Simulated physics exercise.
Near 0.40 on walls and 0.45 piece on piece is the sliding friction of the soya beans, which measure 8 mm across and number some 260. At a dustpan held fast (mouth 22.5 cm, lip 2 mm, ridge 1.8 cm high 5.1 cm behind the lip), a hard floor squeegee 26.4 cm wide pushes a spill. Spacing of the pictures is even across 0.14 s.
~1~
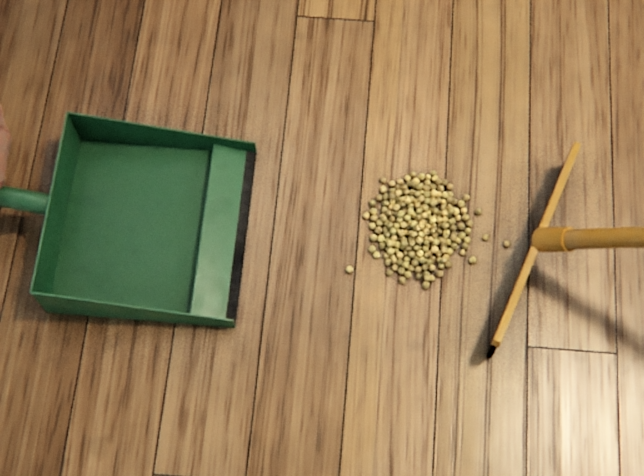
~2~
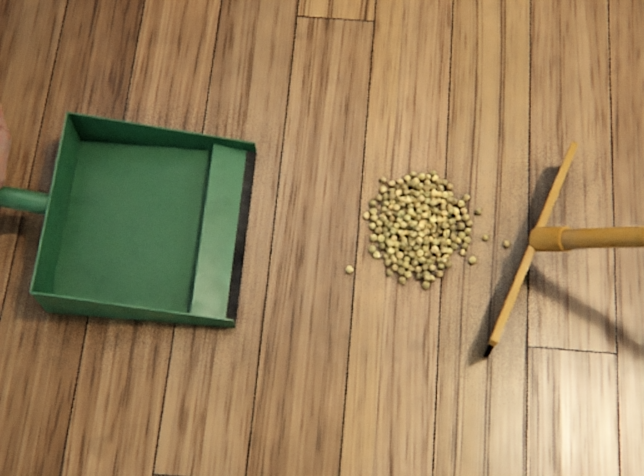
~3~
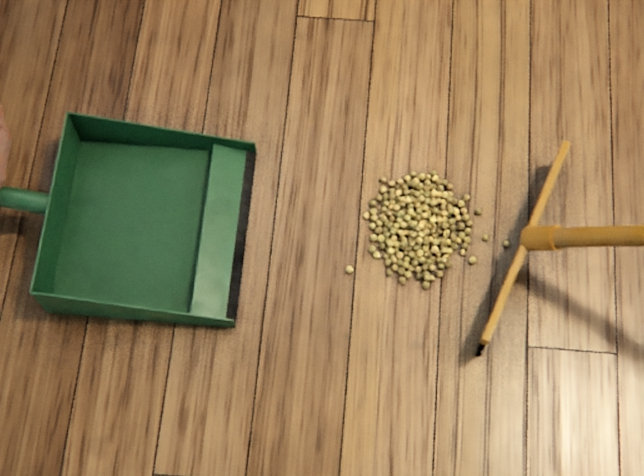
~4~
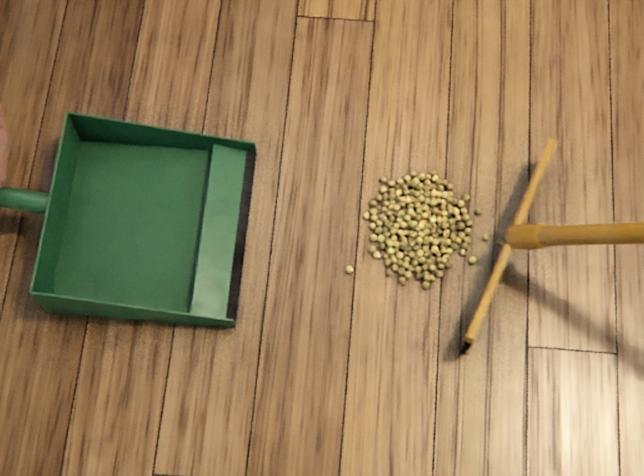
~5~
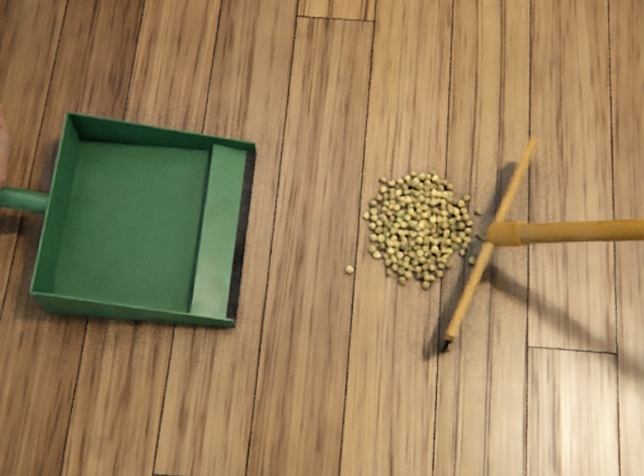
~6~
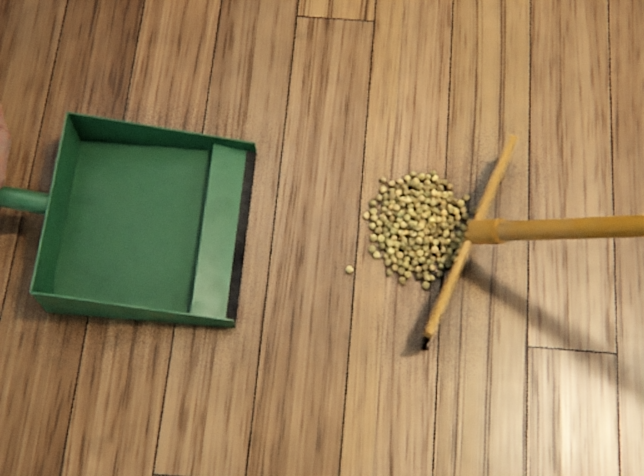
On a wooden floor, a yellow squeegee slid left and its slanted blade reached the near edge of a pile of small, round, pale green pieces, while a green dustpan stayed still at left.
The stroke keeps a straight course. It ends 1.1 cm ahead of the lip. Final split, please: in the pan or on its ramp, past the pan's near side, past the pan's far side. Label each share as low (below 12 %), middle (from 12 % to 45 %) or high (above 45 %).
Pan - middle; near side - low; far side - middle.
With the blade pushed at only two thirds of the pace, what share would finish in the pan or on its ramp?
About 10 per cent.
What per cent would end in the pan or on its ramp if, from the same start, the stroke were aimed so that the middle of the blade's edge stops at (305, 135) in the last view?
That would come to near 20 percent.
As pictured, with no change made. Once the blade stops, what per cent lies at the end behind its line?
About 0 per cent.
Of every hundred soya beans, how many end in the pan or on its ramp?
Some 30 per cent.
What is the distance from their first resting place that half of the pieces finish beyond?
Roughly 22 cm.
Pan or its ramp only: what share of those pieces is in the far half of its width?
Something like 70 per cent of the catch.
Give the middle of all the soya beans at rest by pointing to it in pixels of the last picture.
Resting centre estimate: Around (249, 185).
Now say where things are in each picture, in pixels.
The first frame shows blade from (497, 342) to (575, 149), moved 0.0 cm, 0 of the pieces shifted so far; middle of the pieces at (416, 225); pan at (139, 228).
The second frame shows blade from (494, 341) to (572, 149), moved 0.3 cm, 0 of the pieces shifted so far; middle of the pieces at (416, 225).
The third frame shows blade from (485, 340) to (564, 148), moved 1.2 cm, 0 of the pieces shifted so far; middle of the pieces at (416, 225).
The fourth frame shows blade from (470, 338) to (550, 147), moved 2.9 cm, 1 of the pieces shifted so far; middle of the pieces at (416, 225).
The fifth frame shows blade from (450, 336) to (532, 145), moved 5.0 cm, 2 of the pieces shifted so far; middle of the pieces at (416, 225).
The sixth frame shows blade from (429, 333) to (512, 142), moved 7.4 cm, 7 of the pieces shifted so far; middle of the pieces at (416, 225); pan at (139, 228).
Then, 0.13 s after the last picture, middle of the blade 15 cm from the lip; 0 % over the lip, far side 10 %, near side 0 %.
Then, 0.21 s after the last picture, middle of the blade 8 cm from the lip; 0 % over the lip, far side 20 %, near side 0 %.
Then, 0.44 s after the last picture, middle of the blade 6 cm from the lip; 35 % over the lip, far side 25 %, near side 0 %.
In the end, pan 30 %, near side 0 %, far side 30 %, in front of the lip or behind the blade 40 %.
